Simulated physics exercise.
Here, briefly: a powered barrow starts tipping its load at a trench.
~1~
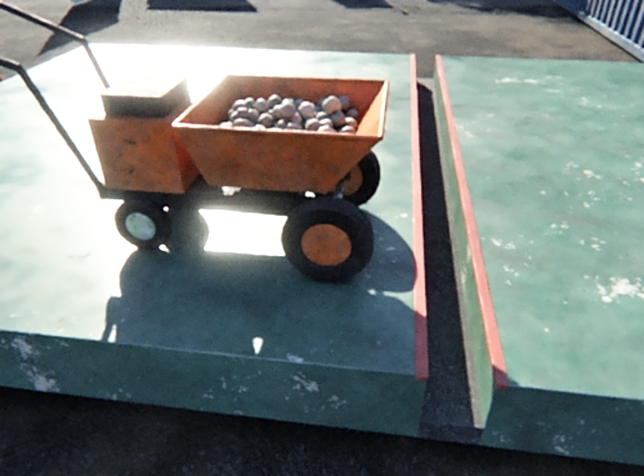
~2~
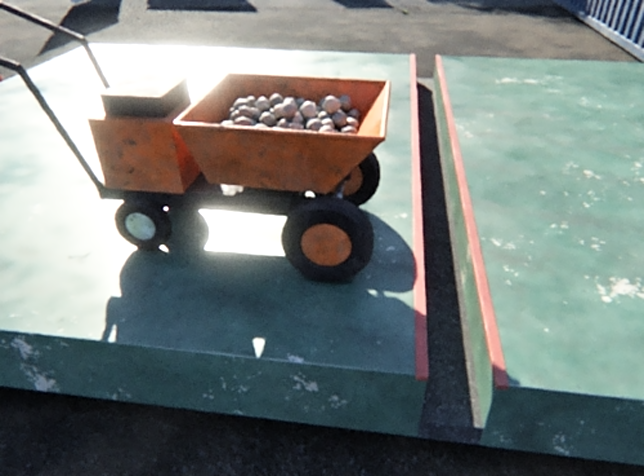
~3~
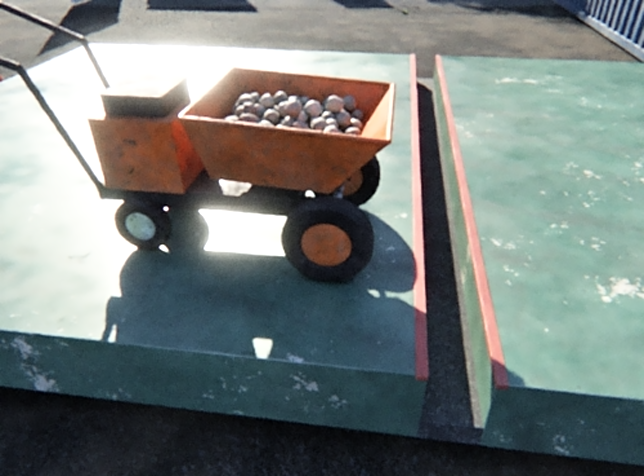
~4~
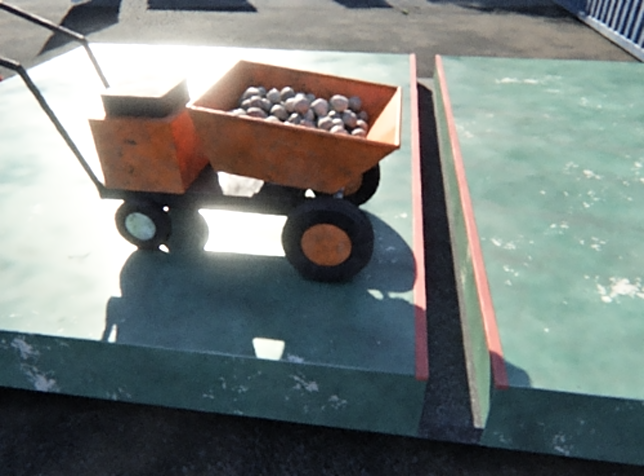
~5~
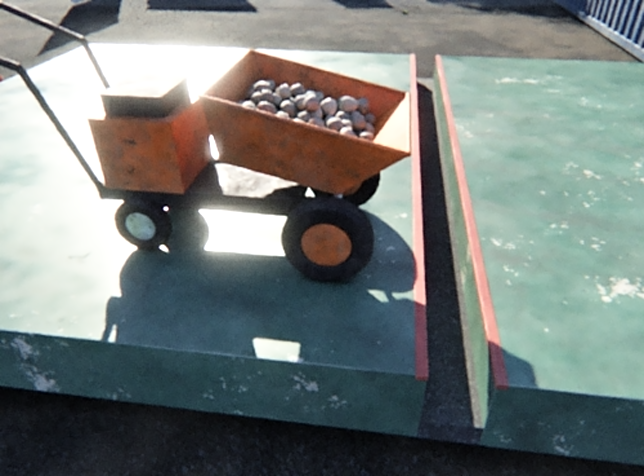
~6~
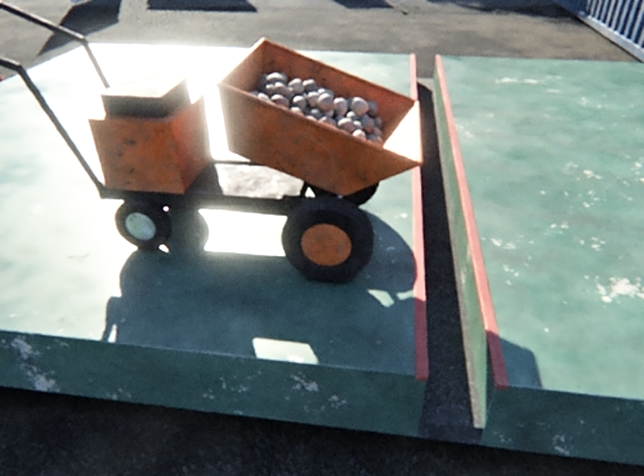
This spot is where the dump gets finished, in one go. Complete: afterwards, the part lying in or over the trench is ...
... the majority.
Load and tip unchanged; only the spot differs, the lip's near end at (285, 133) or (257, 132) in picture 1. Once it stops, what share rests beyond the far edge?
Roughly 0 and 0 %.
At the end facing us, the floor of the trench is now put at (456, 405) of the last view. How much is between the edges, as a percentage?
It comes to 40 per cent or so.
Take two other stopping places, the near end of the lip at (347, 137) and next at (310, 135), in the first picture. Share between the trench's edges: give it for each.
That works out to 90 per cent for the first position and 50 per cent for the second.
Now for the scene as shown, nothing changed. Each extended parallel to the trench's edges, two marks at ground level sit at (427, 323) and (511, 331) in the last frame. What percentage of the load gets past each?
In turn 100 and 20 in a hundred.
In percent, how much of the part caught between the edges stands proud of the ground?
Something like 5 in a hundred.
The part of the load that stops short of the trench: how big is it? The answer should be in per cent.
It works out to close to 0 per cent.
Just after the last frame, skip tipped steeply; every one in the skip.
A moment on, skip tipped right over; roughly two thirds in the skip; roughly a quarter in or heaped over the trench; about a tenth beyond it.
Further on, skip tipped right over; about a tenth in the skip; roughly two thirds in or heaped over the trench; roughly a quarter beyond it.
When it is over, skip tipped right over; just a few in the skip; roughly two thirds in or heaped over the trench; roughly a quarter beyond it.
